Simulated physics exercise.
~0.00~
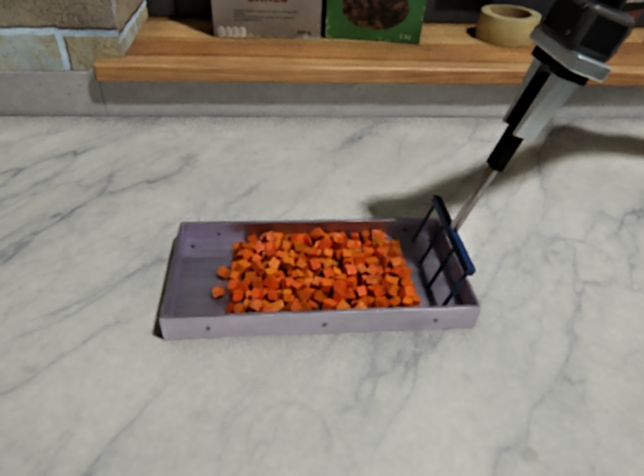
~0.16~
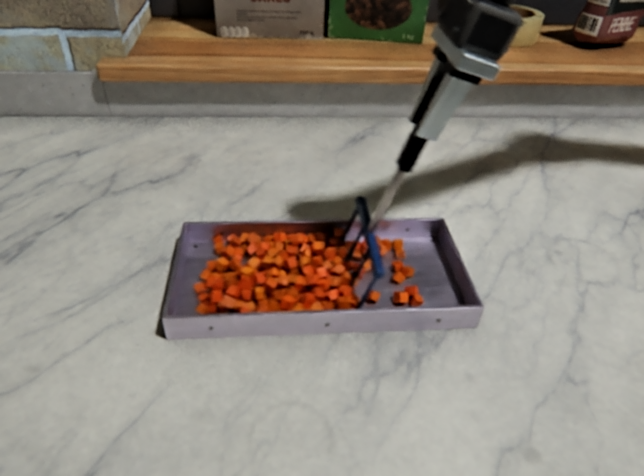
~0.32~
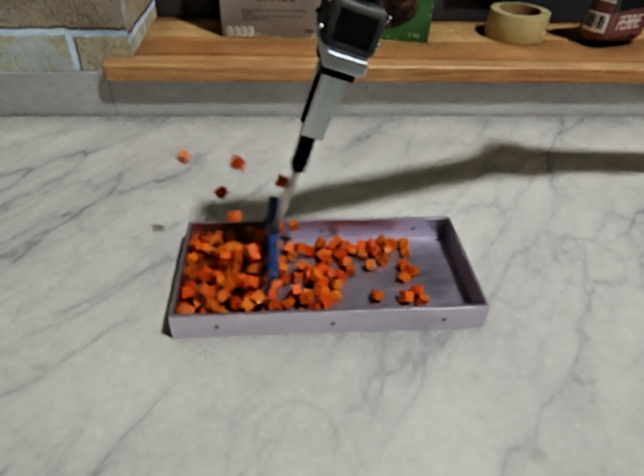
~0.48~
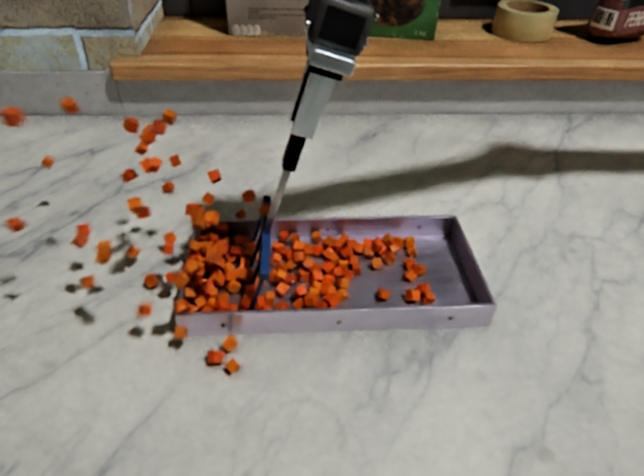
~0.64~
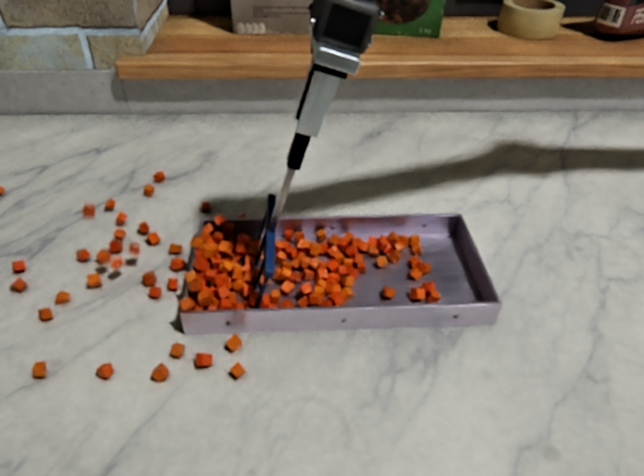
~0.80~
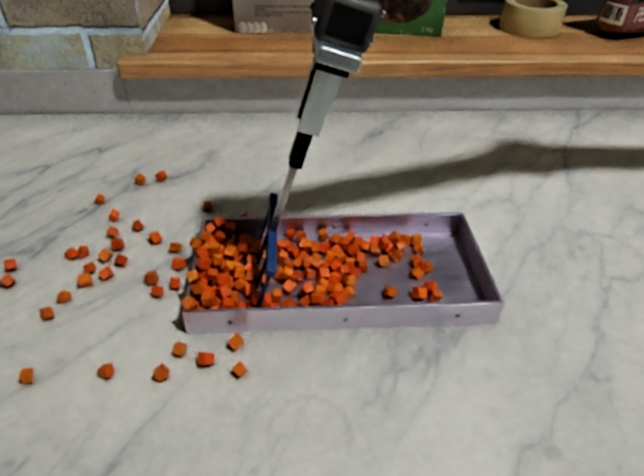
A rake held by a robot arm sweeps left through orange vegetable dice in a shallow grey trough, piling them against the left end and flinging some over the edge. It stops inside, with scattered dice resting on the marble surface and most still in the trough.
